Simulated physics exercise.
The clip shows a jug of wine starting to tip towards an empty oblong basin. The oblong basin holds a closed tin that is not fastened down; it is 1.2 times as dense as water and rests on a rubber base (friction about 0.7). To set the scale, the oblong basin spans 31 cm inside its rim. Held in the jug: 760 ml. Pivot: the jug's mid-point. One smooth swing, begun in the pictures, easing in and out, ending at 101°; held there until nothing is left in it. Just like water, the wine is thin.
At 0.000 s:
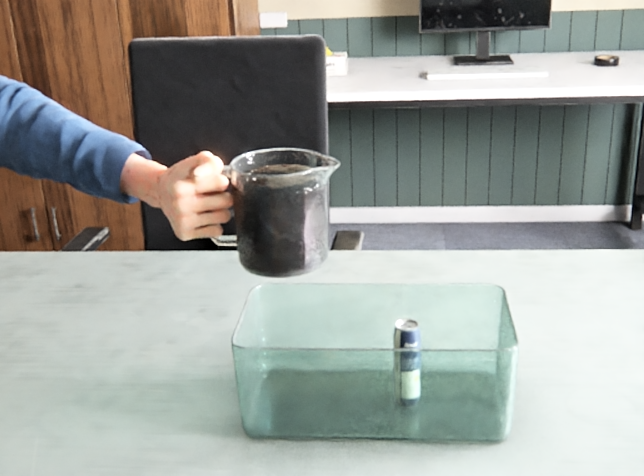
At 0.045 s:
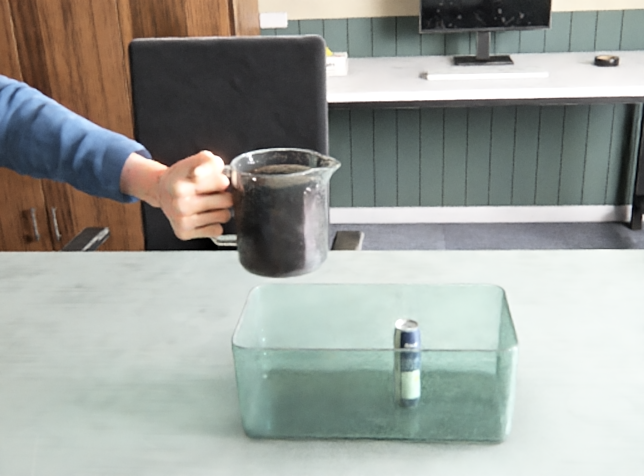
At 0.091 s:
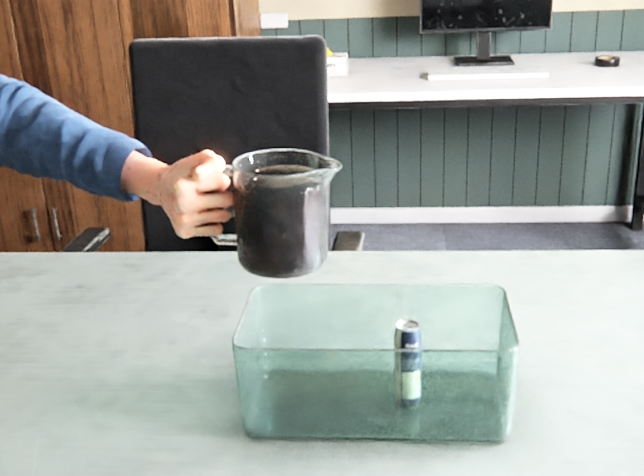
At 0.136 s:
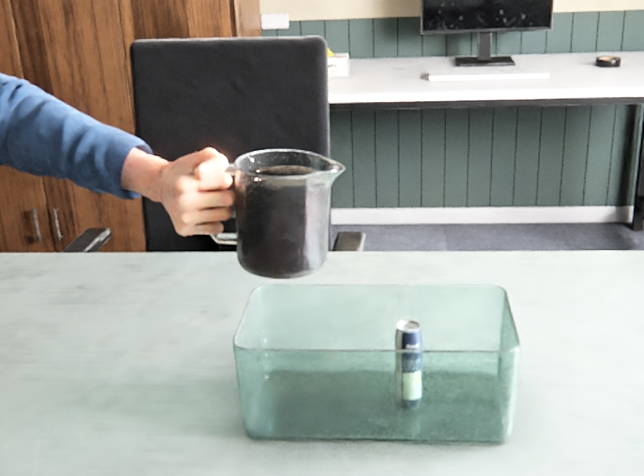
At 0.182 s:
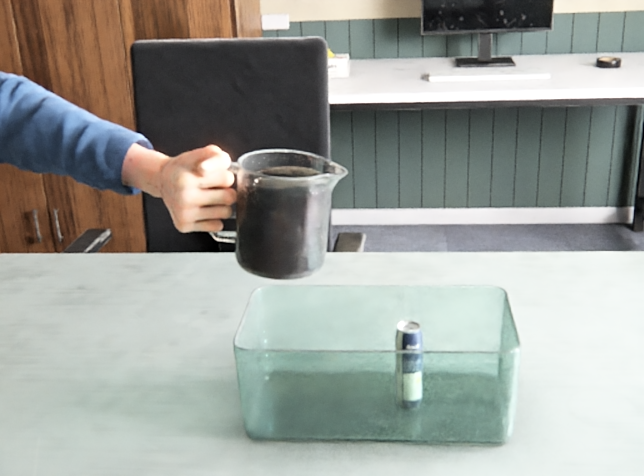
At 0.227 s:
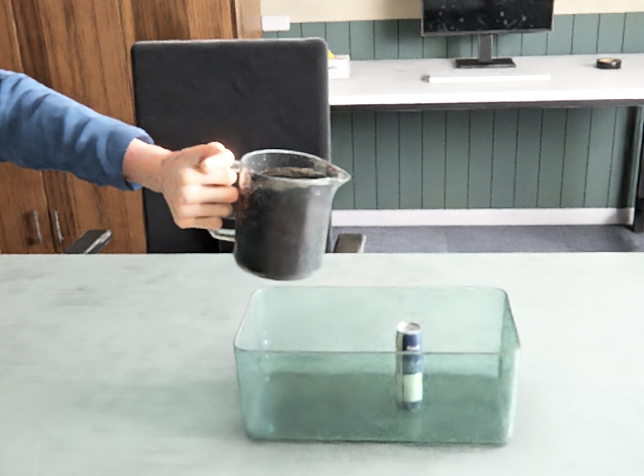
We see a hand holding a glass jug of dark liquid above a greenish oblong basin with a tin standing inside; the jug stays almost still, then the hand tilts it slightly to the right.
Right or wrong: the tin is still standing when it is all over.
Wrong, it has gone over.
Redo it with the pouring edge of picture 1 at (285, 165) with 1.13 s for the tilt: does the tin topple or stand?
Then the tin remains standing.
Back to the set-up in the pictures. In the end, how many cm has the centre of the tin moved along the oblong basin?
The middle of the tin ends some 6.0 cm along the basin.
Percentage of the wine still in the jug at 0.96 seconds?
Share remaining: Approx. 34 %.
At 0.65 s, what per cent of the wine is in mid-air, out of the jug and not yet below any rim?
About 14 per cent.
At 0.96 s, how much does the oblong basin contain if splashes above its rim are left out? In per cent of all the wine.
Some 48 percent.
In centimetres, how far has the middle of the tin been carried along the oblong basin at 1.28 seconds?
About 5 cm.
Then, 0.65 s in, the tilt is 62° and 83 per cent is still to pour; the tin stands where it began.
Then, 0.96 s in, the tilt is 95° and 34 per cent is still to pour; the tin stands where it began.
Then, 1.28 s in, the tilt is 101° and 5 per cent is still to pour; the tin leans 60°.
Then, 1.63 s in, the tilt is 101° and 0 per cent is still to pour; the tin lies on its side.
Finally, the tin lies on its side.
